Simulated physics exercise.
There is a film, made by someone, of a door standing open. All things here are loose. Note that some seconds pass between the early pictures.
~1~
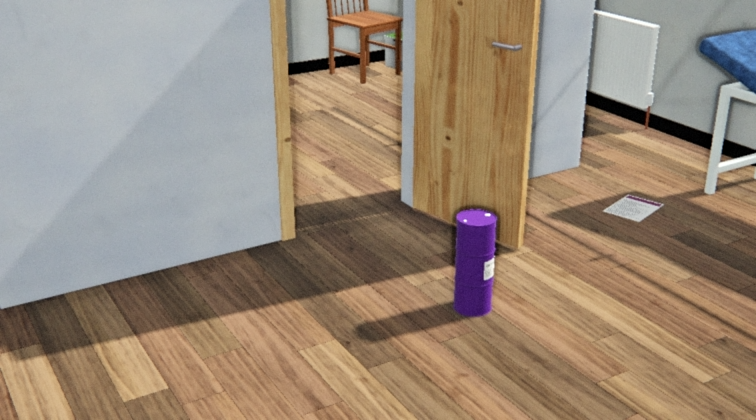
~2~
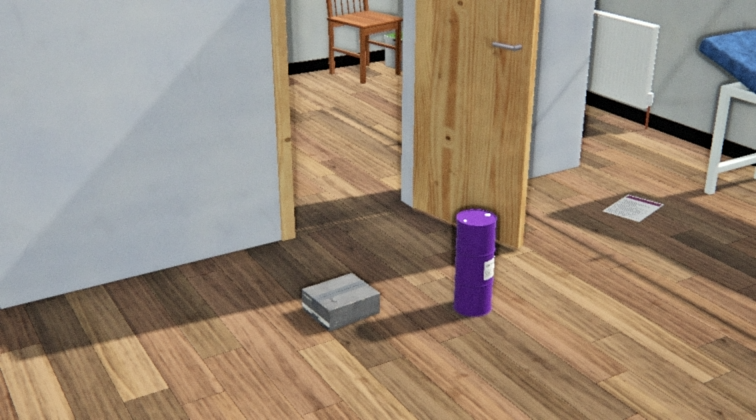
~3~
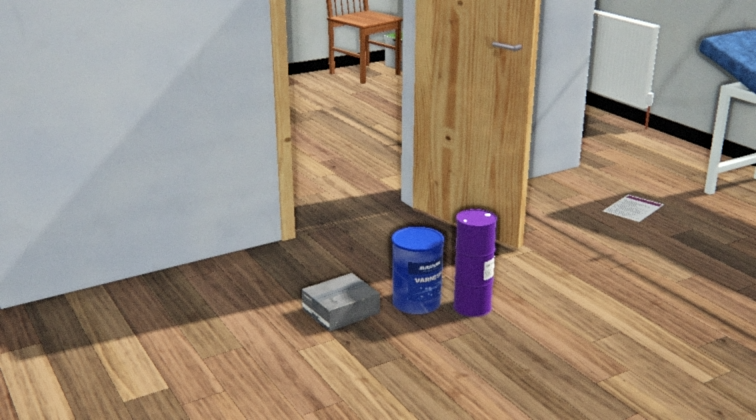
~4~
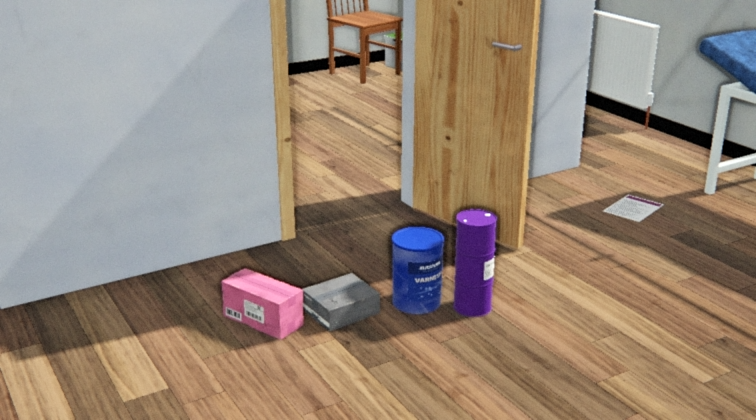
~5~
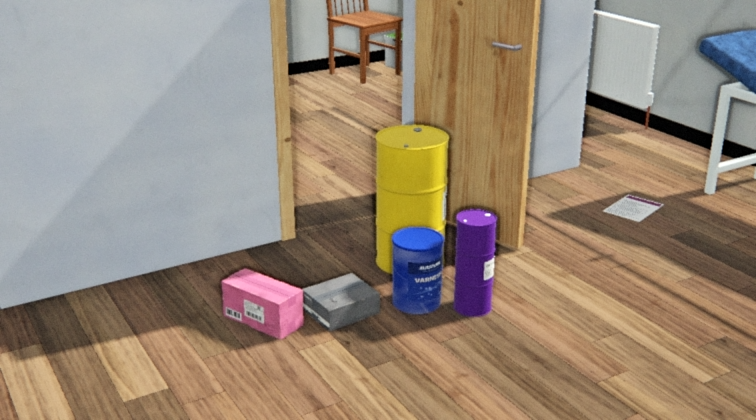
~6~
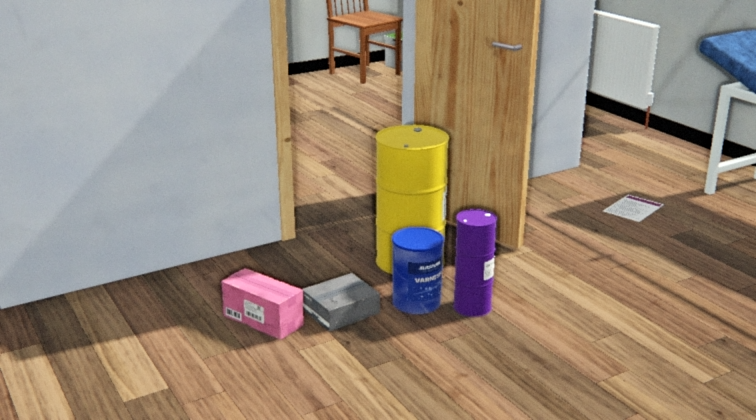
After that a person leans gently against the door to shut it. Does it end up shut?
My bet is the door will never touch the frame.
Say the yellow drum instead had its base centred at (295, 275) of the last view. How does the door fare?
Well, then the door makes it fully home.
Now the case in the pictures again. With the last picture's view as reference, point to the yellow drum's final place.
Around (403, 201).
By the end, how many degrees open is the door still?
Around 70 degrees.
Then, 0.70 s after the last picture, open by 91°.
Then, 1.10 s after the last picture, open by 76°.
At rest, open by 69°; all 5 in place. Seen from the same camera at the end, yellow drum near (403, 201).
